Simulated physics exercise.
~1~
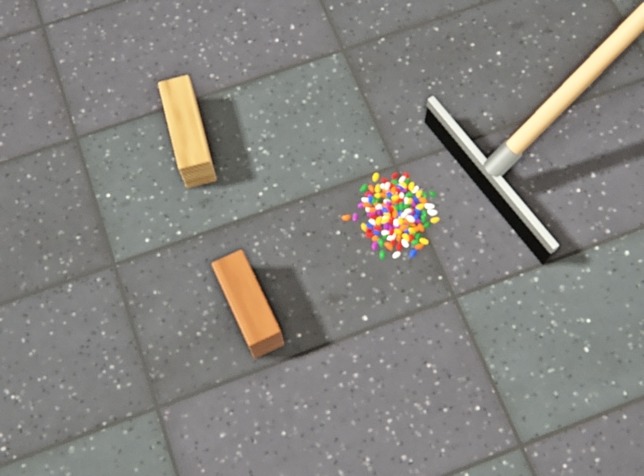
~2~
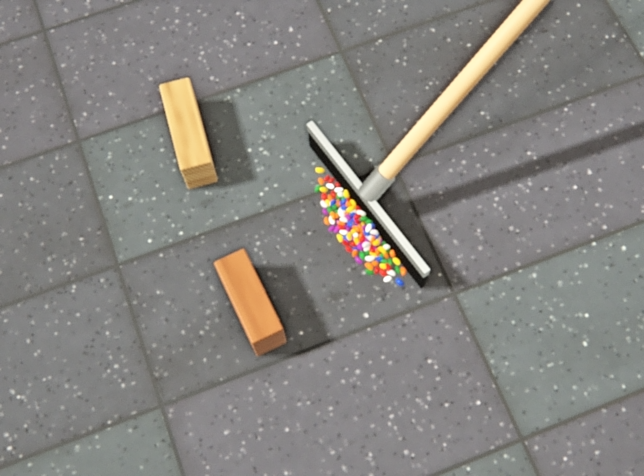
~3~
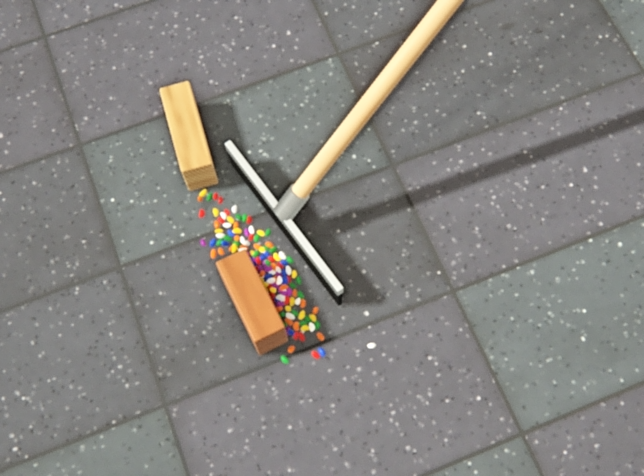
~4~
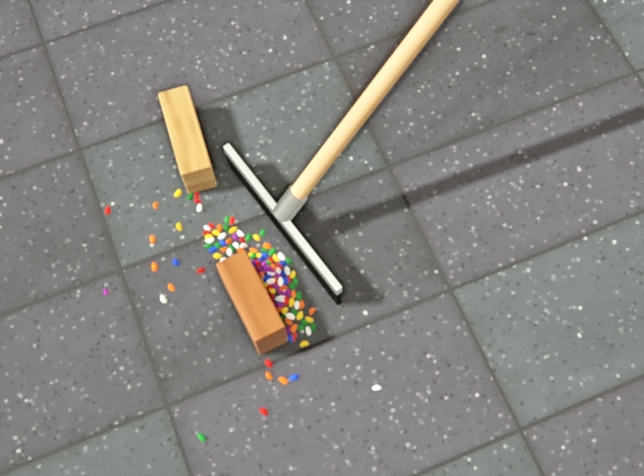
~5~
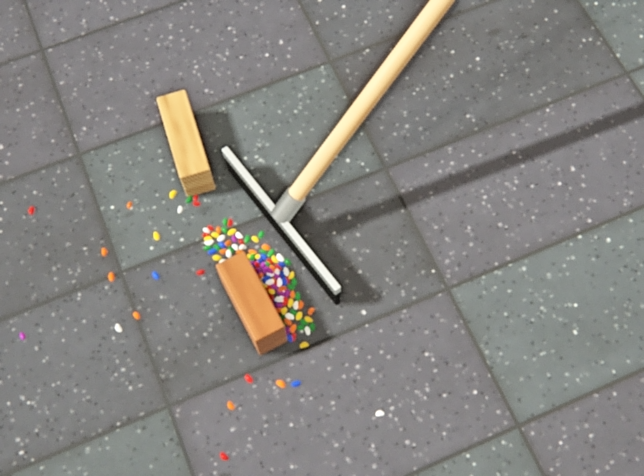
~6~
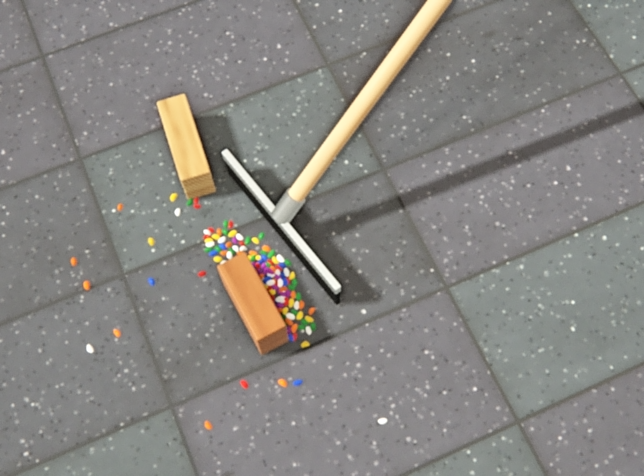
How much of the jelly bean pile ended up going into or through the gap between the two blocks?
A modest share of the jelly beans went into or through the gap, while most stayed held up in front of the blocks.
A squeegee with a long wooden handle pushed a pile of colorful jelly beans left toward two wooden blocks, then stopped just short of them. Some beans scattered past the blocks, but most stayed bunched against the reddish-brown one.
